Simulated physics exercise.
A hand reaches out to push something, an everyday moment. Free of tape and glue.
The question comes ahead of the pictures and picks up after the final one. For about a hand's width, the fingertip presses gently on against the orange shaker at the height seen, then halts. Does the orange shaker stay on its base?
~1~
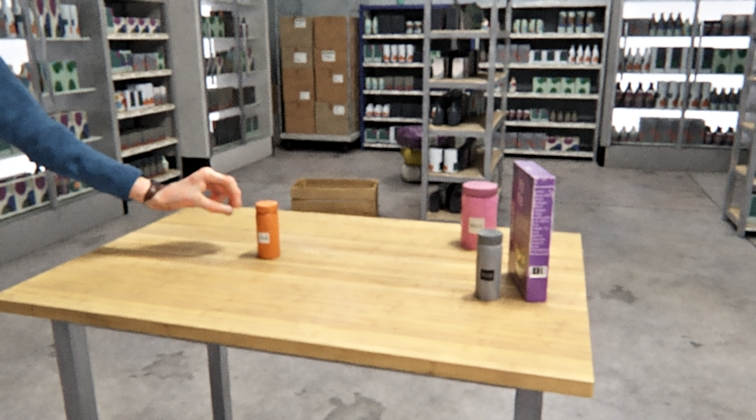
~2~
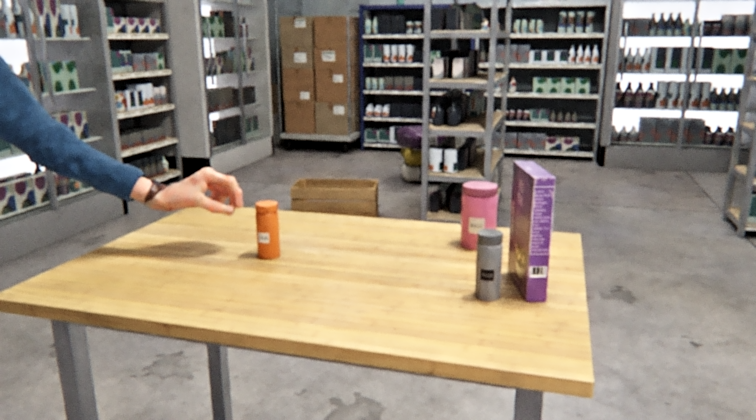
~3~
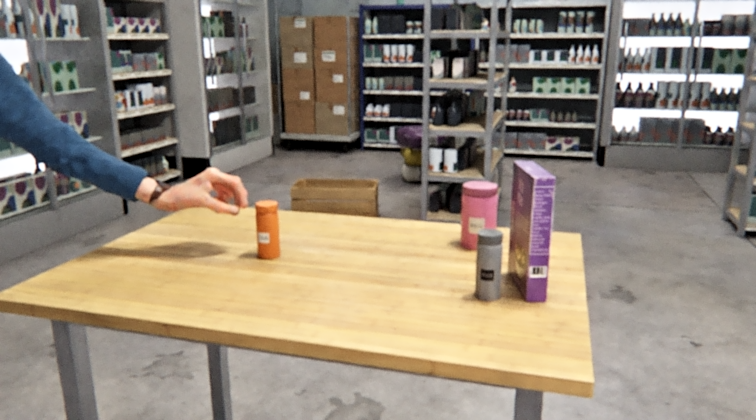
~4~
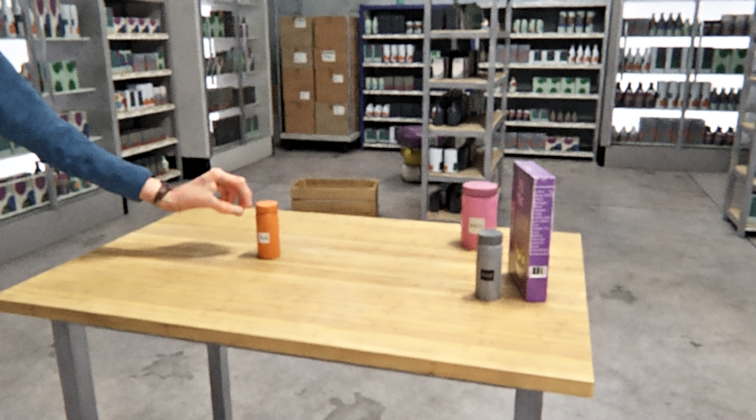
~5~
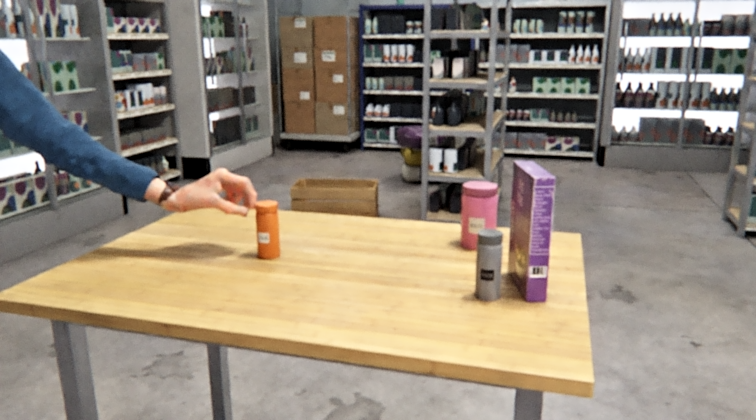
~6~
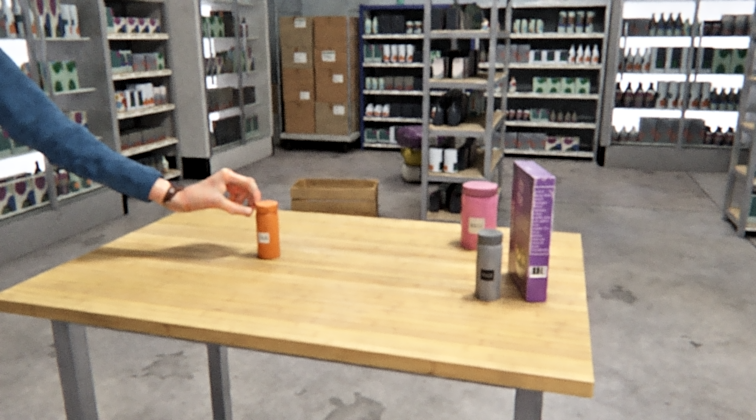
Honestly, it doesn't stay up after that.
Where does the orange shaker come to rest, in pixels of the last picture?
Near (310, 249).
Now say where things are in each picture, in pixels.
In the first frame, orange shaker (268, 230).
In the second frame, orange shaker (268, 230).
In the third frame, orange shaker (268, 230).
In the fourth frame, orange shaker (268, 230).
In the fifth frame, orange shaker (268, 230).
In the sixth frame, orange shaker (268, 230).
Then, 0.50 s past the last view, orange shaker rocked 21° from its first pose near (277, 229).
Then, 0.90 s past the last view, orange shaker on its side near (308, 248).
Then, 1.10 s past the last view, orange shaker resting near (310, 250).
Finally, down or leaning hard on the table, orange shaker. Final places as the last picture's camera would see them, orange shaker near (310, 249).
